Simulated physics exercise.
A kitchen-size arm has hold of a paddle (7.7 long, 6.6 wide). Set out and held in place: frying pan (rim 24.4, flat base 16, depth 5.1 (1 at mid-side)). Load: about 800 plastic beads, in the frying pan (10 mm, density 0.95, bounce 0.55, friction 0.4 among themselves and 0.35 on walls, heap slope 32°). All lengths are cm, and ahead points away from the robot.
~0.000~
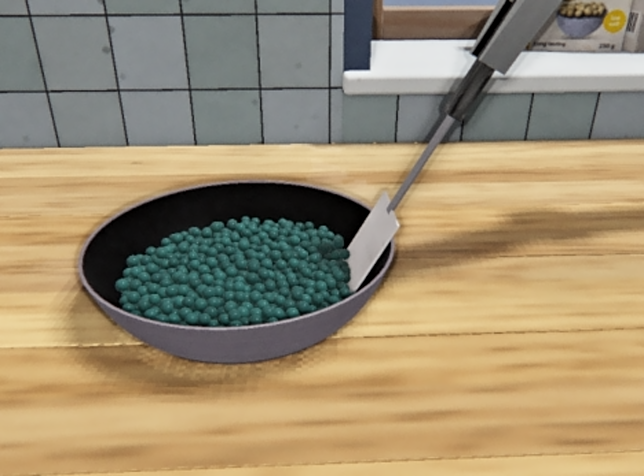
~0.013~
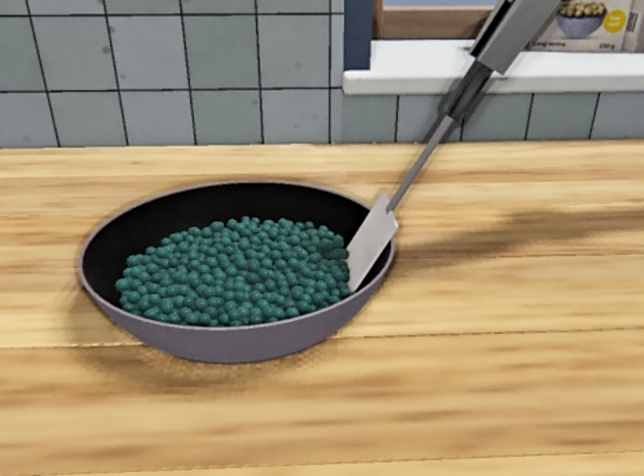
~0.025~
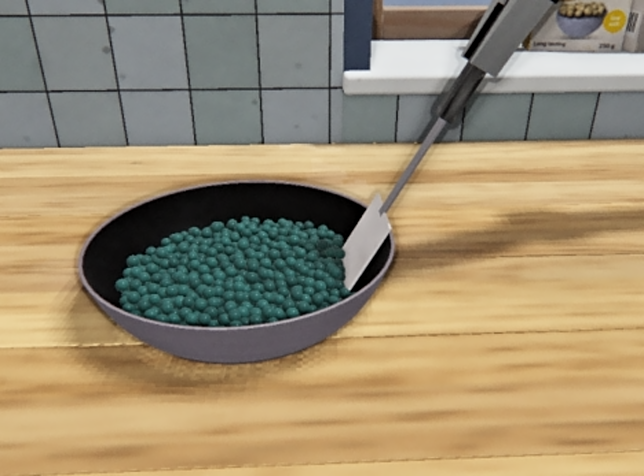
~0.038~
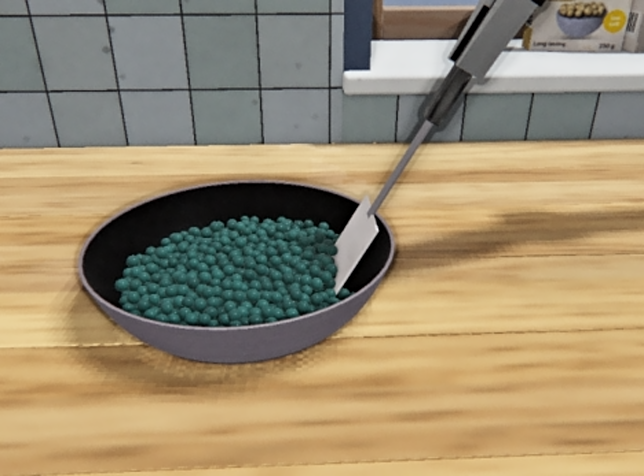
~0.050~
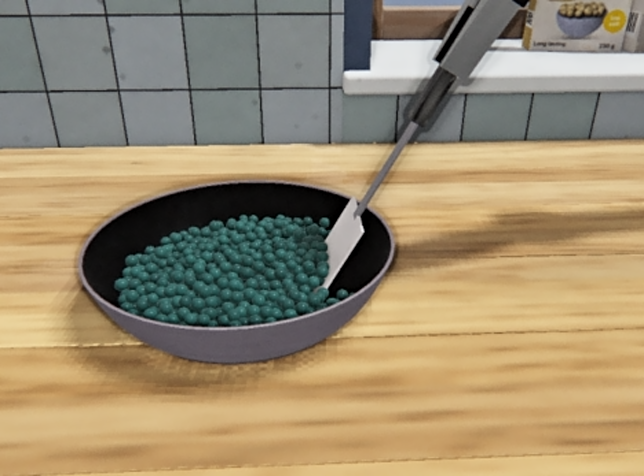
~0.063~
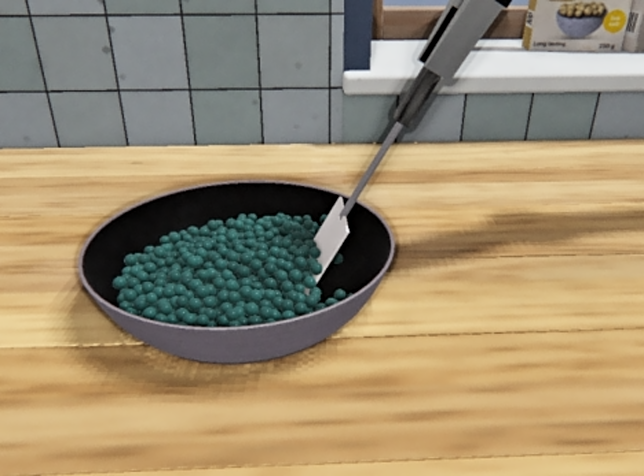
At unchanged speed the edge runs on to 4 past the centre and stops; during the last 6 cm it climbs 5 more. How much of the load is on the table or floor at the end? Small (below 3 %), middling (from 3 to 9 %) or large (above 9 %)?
Answer: Middling; from 3 to 9 % of the plastic beads finish on the table or floor.
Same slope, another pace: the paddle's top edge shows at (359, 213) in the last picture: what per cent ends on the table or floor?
About 0 per cent.
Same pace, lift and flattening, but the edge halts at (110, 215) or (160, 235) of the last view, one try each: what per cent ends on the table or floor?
About 20 and 10 per cent.
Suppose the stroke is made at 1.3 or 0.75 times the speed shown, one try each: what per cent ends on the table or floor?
About 10 and 0 per cent.
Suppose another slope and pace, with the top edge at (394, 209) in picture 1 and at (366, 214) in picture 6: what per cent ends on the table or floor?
Some 0 per cent.
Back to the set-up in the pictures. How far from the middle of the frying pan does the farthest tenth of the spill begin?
Roughly 60 cm.
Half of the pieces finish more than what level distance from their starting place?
Roughly 2 cm.
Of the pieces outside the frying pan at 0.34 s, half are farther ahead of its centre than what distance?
Some 20 cm.
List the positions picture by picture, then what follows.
Paddle top edge at (392, 208), sloping 61°; upper third of the load around (245, 267), from x 120 to 355, top at y 220; 802 in the frying pan, in the first picture.
Paddle top edge at (390, 208), sloping 61°; upper third of the load around (245, 267), from x 120 to 355, top at y 220, in the second picture.
Paddle top edge at (384, 210), sloping 61°; upper third of the load around (246, 266), from x 120 to 355, top at y 220, in the third picture.
Paddle top edge at (372, 212), sloping 61°; upper third of the load around (248, 264), from x 120 to 355, top at y 220, in the fourth picture.
Paddle top edge at (358, 213), sloping 61°; upper third of the load around (248, 262), from x 120 to 355, top at y 220, in the fifth picture.
Paddle top edge at (344, 213), sloping 61°; upper third of the load around (246, 260), from x 120 to 350, top at y 220; 802 in the frying pan, in the sixth picture.
By 0.09 s, sloping 61°, highest piece 6 above the table; 802 in the frying pan.
By 0.12 s, sloping 61°, highest piece 7 above the table; 802 in the frying pan.
By 0.34 s, sloping 61°, highest piece 6 above the table; 758 in the frying pan, 41 on the table or floor, 3 on the blade or in flight.
By 1.39 s, sloping 61°, highest piece 5 above the table; 758 in the frying pan, 44 on the table or floor.
Final count, 758 in the frying pan, 44 on the table or floor. That is 5 % on the table or floor.
